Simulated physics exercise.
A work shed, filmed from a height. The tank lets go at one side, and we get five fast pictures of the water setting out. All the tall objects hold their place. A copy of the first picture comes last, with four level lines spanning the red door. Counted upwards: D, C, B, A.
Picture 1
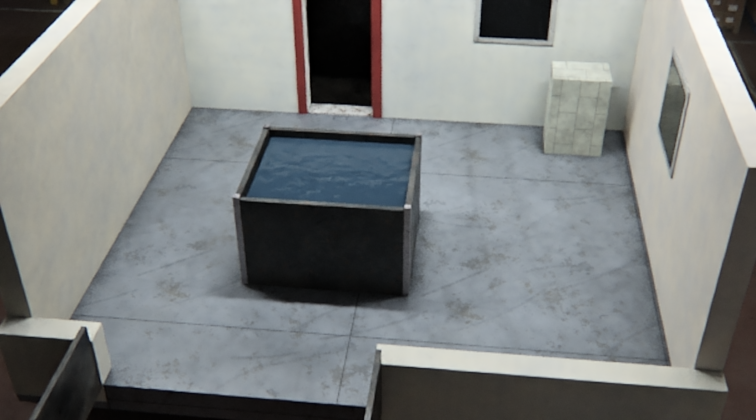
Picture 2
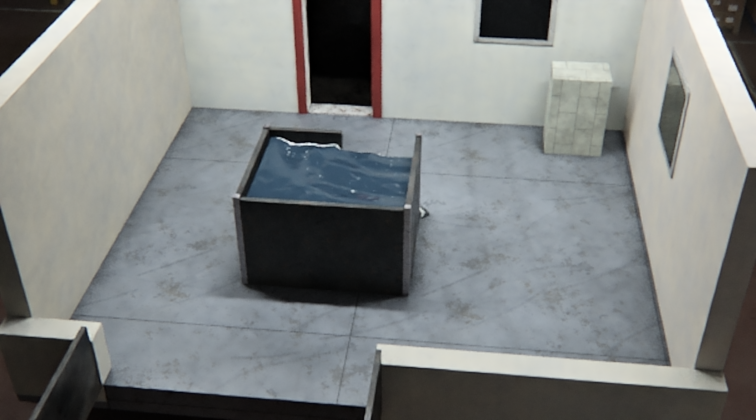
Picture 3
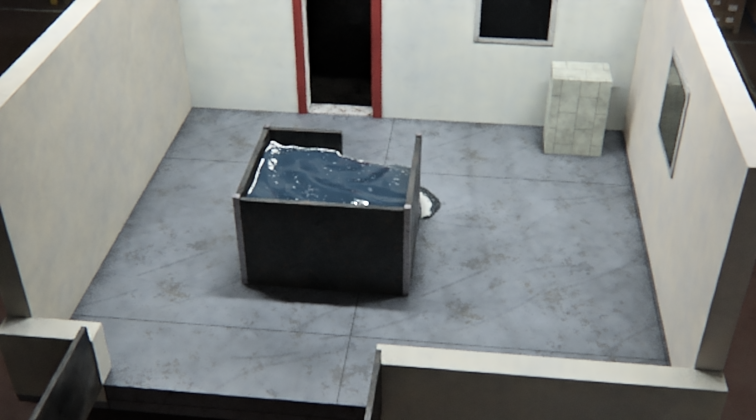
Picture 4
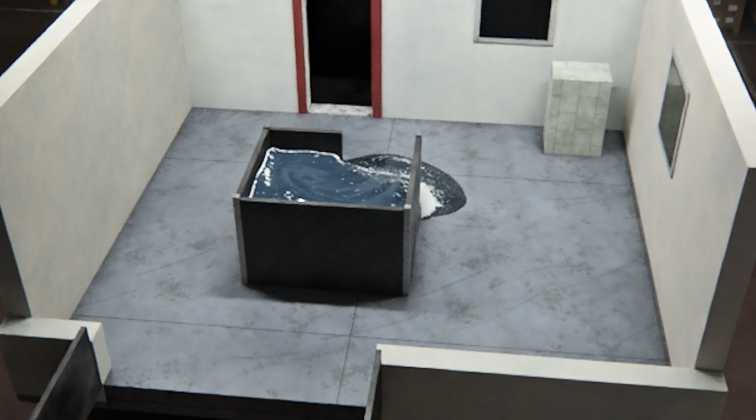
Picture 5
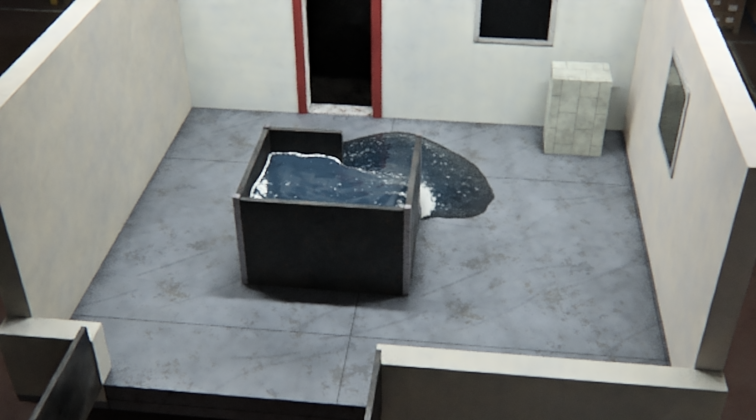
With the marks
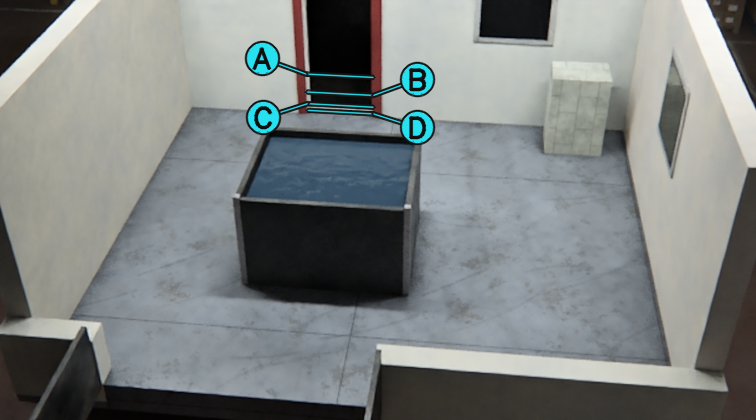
Water poured out of a dark square tank in a walled yard after part of its back side disappeared, and a dark puddle spread across the gray floor behind it and to the right.
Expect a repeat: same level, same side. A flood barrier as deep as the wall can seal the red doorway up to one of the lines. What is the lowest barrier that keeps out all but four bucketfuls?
B will do.
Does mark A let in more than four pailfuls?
No, not at all.
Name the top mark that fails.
Mark C.
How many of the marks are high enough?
Two of the four.
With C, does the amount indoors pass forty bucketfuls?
No.
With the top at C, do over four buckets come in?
Yes, it does.
In cyan, A at (339, 75); B at (340, 93); C at (340, 105); D at (340, 112); from the bottom up D, C, B, A.
If A is chosen, nothing gets over.
If B is chosen, a bucket or two gets in.
If C is chosen, some 15 bucketfuls get in.
If D is chosen, dozens of bucketfuls pour in.
